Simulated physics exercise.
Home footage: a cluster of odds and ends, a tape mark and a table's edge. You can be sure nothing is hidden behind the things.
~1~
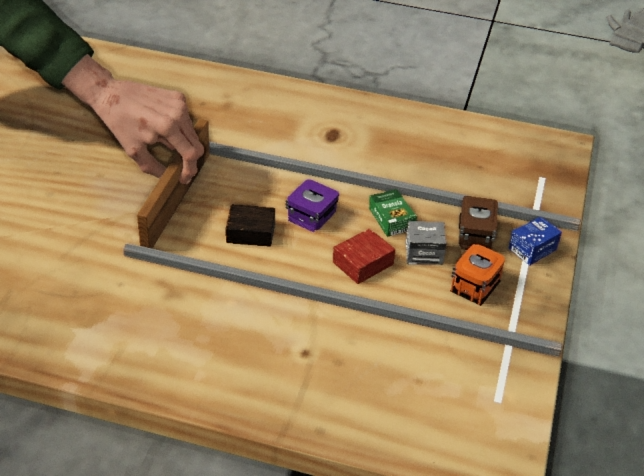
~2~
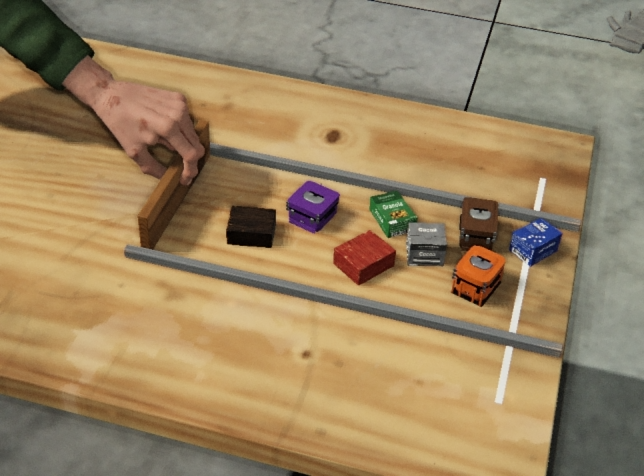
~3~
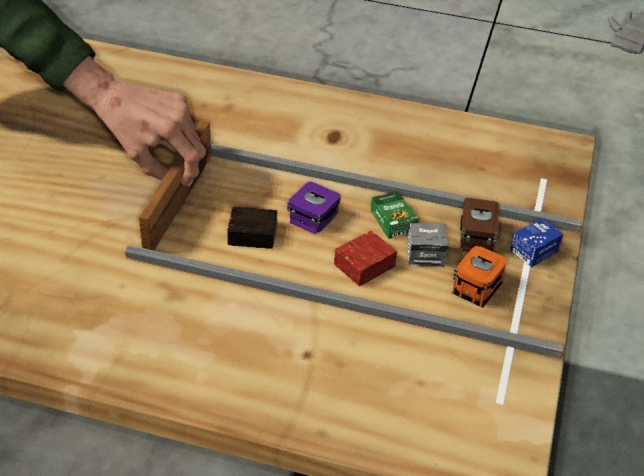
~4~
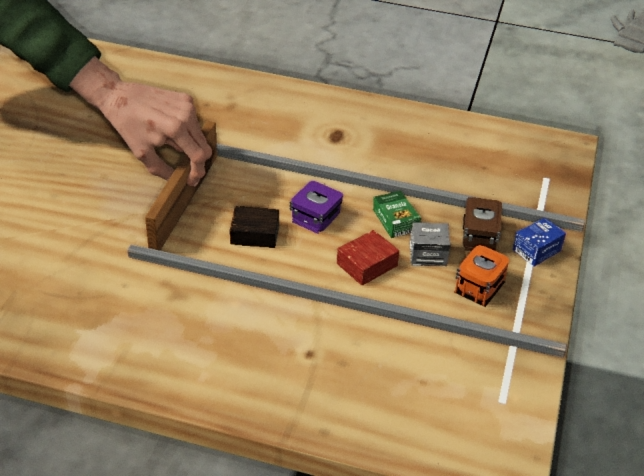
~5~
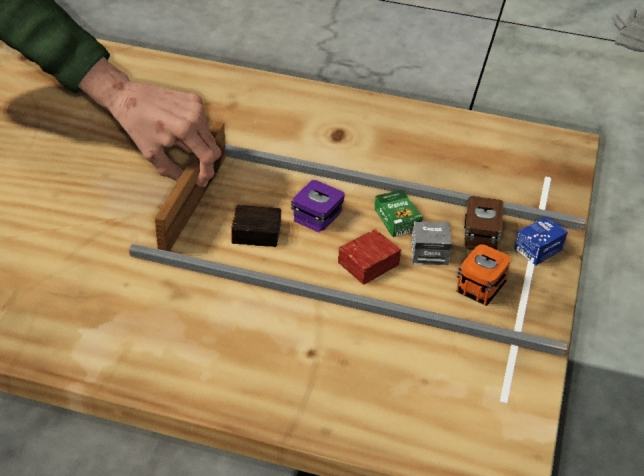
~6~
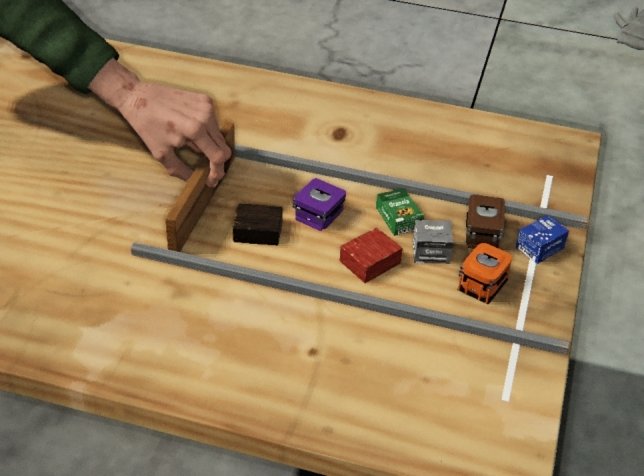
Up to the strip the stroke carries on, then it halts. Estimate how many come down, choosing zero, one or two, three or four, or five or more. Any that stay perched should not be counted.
I expect the edge to claim at least five.
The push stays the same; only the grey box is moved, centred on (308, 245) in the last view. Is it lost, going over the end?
In that case it holds firm.
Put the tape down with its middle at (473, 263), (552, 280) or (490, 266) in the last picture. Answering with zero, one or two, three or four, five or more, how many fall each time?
One or two; at least five; 1 or 2.
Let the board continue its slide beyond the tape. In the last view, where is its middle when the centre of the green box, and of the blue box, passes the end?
Green box: (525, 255); blue box: (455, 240).
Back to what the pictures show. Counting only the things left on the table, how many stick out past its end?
Number: 0.
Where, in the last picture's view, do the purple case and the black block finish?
Same order as the question: First (555, 253), second (551, 292).
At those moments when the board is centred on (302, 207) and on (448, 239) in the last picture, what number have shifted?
By the first moment it's 2, by the second it's 8.
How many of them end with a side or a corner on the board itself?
It touches 2.
Soon after, none off yet; blue box at rest near (542, 239); orange case at rest near (485, 273); brown case at rest near (485, 223).
After that, none off yet; blue box moving near (551, 244); orange case displaced about its own width near (521, 279); brown case displaced about its own width near (516, 221).
In the end, the number that fall off is five or more; gone, red block, green box, grey box, brown case, orange case and blue box.
